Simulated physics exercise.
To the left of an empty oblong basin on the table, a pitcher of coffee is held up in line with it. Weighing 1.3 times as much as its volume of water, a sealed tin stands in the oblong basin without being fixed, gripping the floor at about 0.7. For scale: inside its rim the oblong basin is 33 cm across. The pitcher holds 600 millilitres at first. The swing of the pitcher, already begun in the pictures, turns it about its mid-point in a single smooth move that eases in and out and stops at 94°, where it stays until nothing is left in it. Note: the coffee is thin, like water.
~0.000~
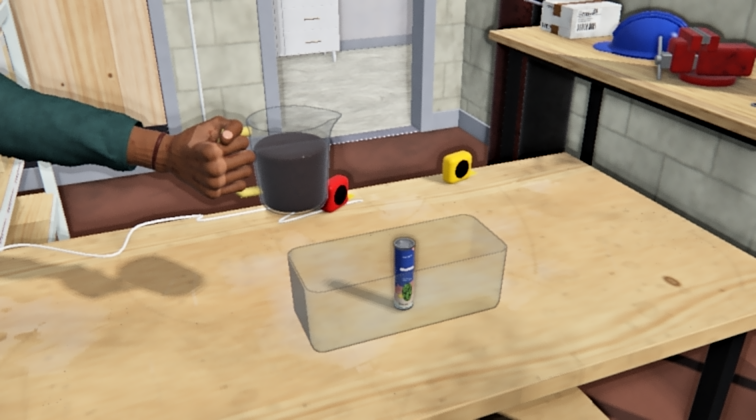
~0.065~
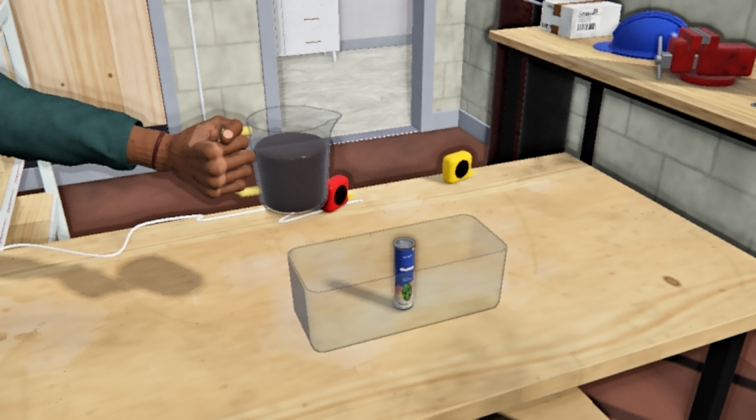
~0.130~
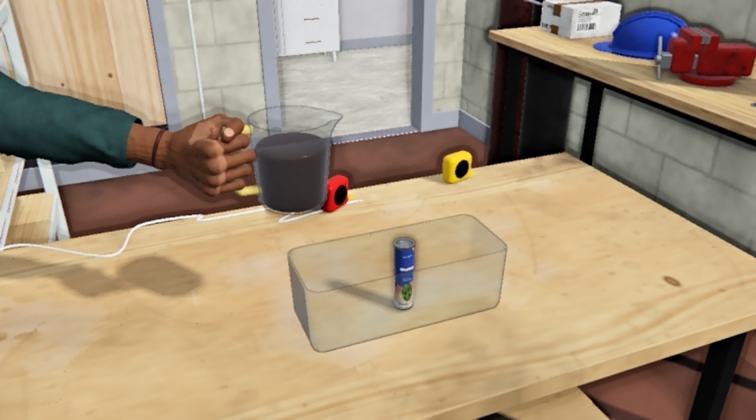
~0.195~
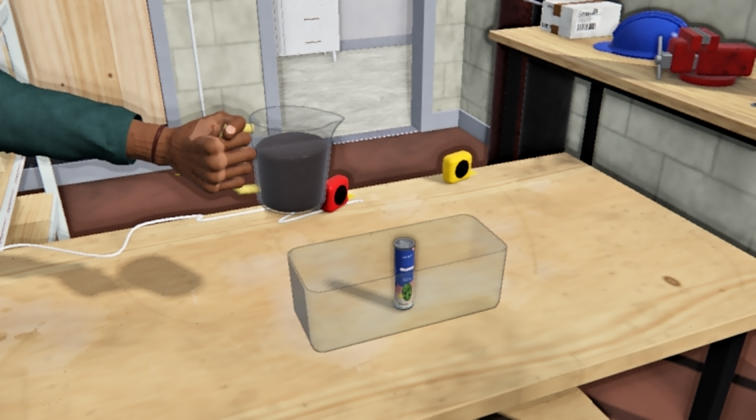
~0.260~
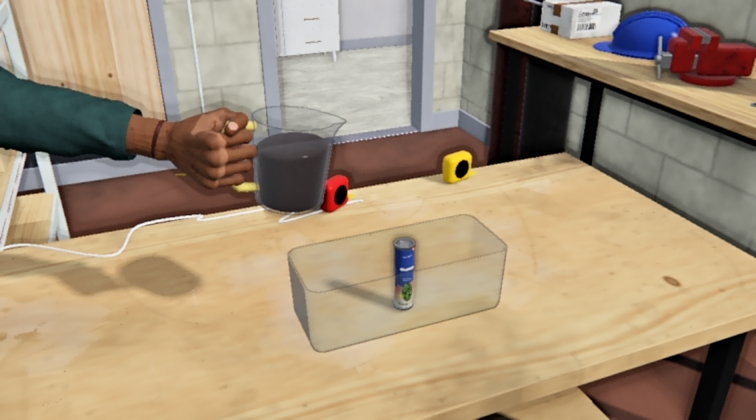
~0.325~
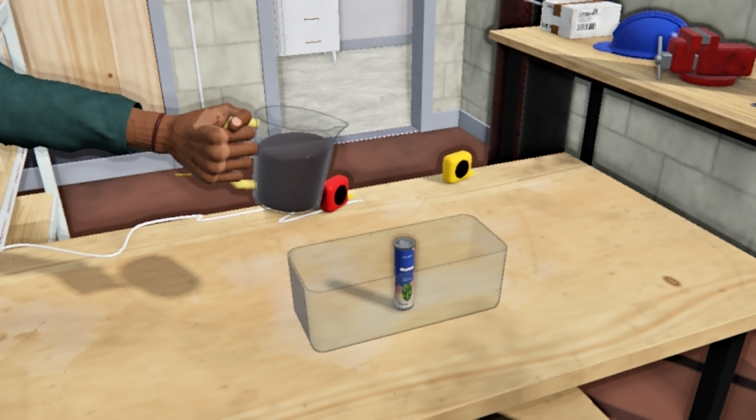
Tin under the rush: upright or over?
It gets tipped over.
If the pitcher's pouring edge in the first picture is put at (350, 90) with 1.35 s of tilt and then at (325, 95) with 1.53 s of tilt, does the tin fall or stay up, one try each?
In the first try it comes down; in the second it remains standing.
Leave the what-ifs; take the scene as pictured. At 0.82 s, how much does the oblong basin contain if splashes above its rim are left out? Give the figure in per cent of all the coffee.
Fraction in basin: Approx. 0%.
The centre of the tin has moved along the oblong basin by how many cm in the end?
About 8.0 cm.
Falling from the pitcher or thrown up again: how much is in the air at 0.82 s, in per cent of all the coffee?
Roughly 7 %.
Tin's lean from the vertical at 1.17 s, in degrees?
Tilt: Around 0°.
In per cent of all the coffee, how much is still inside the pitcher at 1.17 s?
46 in a hundred, give or take.
Then, 0.82 s in, the tilt is 56° and 93 per cent is still to pour; the tin stands where it began.
Then, 1.17 s in, the tilt is 85° and 45 per cent is still to pour; the tin stands where it began.
Then, 1.55 s in, the tilt is 94° and 9 per cent is still to pour; the tin lies on its side.
Then, 1.96 s in, the tilt is 94° and 1 per cent is still to pour; the tin lies on its side.
Finally, the tin lies on its side.
